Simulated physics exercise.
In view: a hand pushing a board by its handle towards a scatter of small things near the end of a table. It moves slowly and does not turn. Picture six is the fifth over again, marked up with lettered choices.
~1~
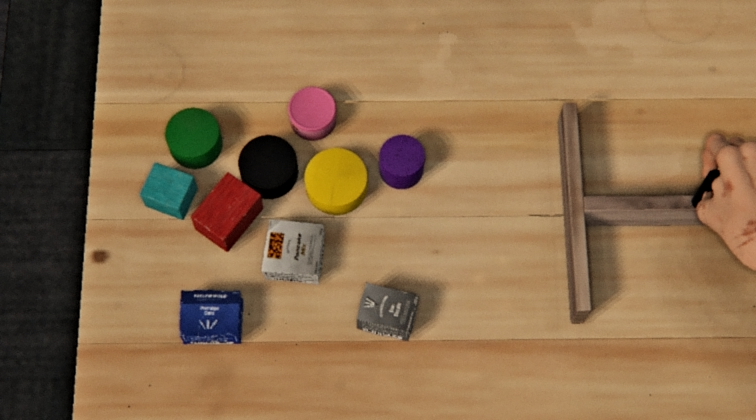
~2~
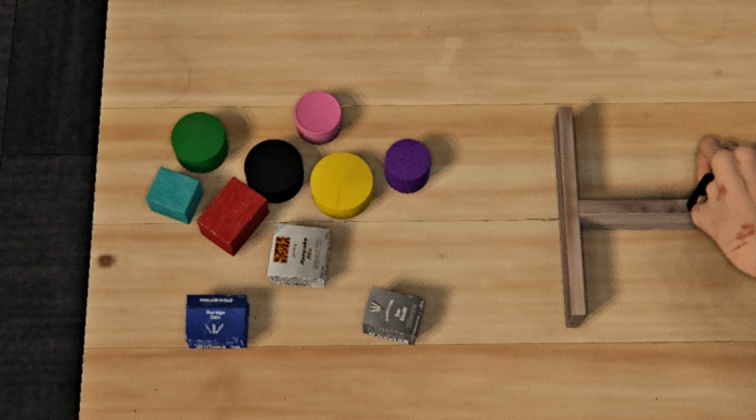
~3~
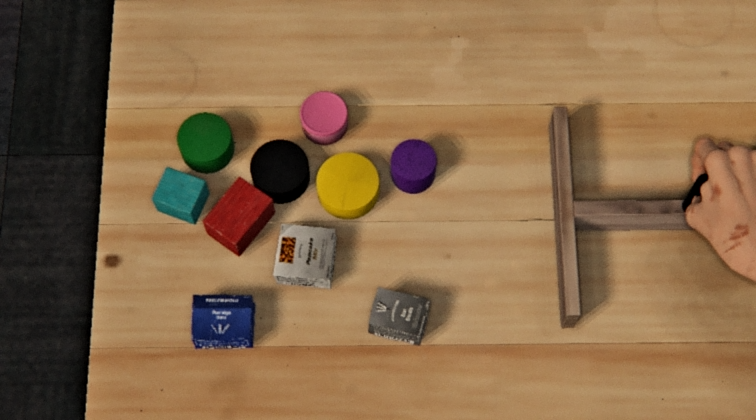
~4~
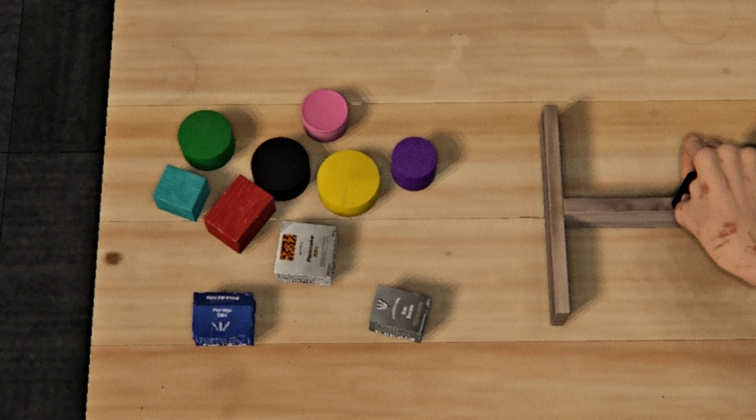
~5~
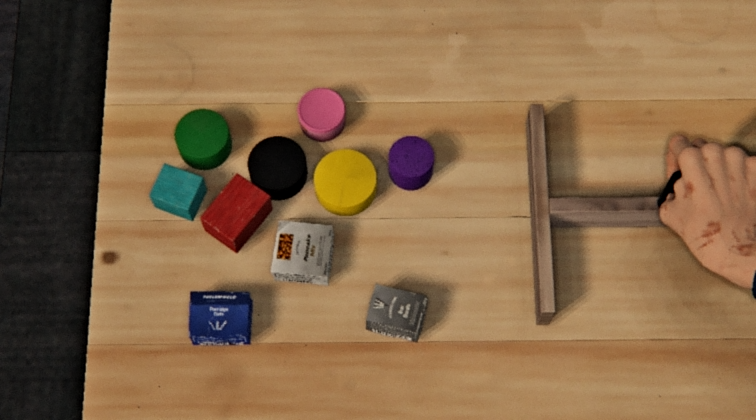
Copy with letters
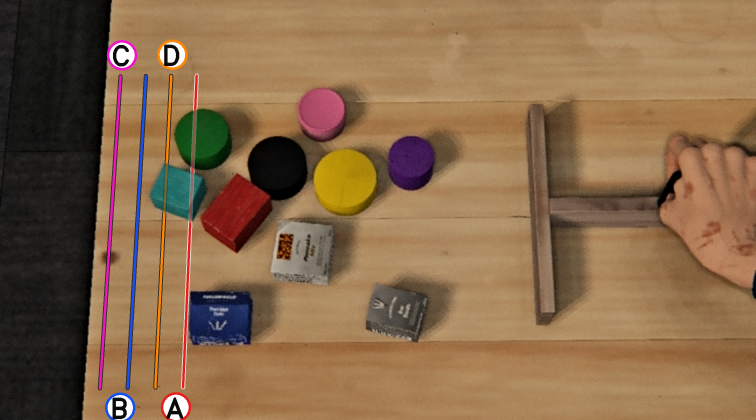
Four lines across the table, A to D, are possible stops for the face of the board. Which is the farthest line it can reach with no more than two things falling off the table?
Stop at A.
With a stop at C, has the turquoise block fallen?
Yes.
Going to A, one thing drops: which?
The turquoise block goes over.
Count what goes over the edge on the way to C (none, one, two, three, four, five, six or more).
In all, six or more.
On the marked copy, A at (190, 225); B at (137, 225); C at (111, 225); D at (164, 225).
Taking A. A third of the way, board (415, 206); grey packet (382, 317); purple pot (384, 163).
Two thirds of the way, board (289, 207); turquoise block (159, 192); green tin (166, 129).
When it is over, board (190, 208); turquoise block over the edge; blue box (97, 320); one fallen.
As for the rest, B drops four; C drops eight; D drops four.
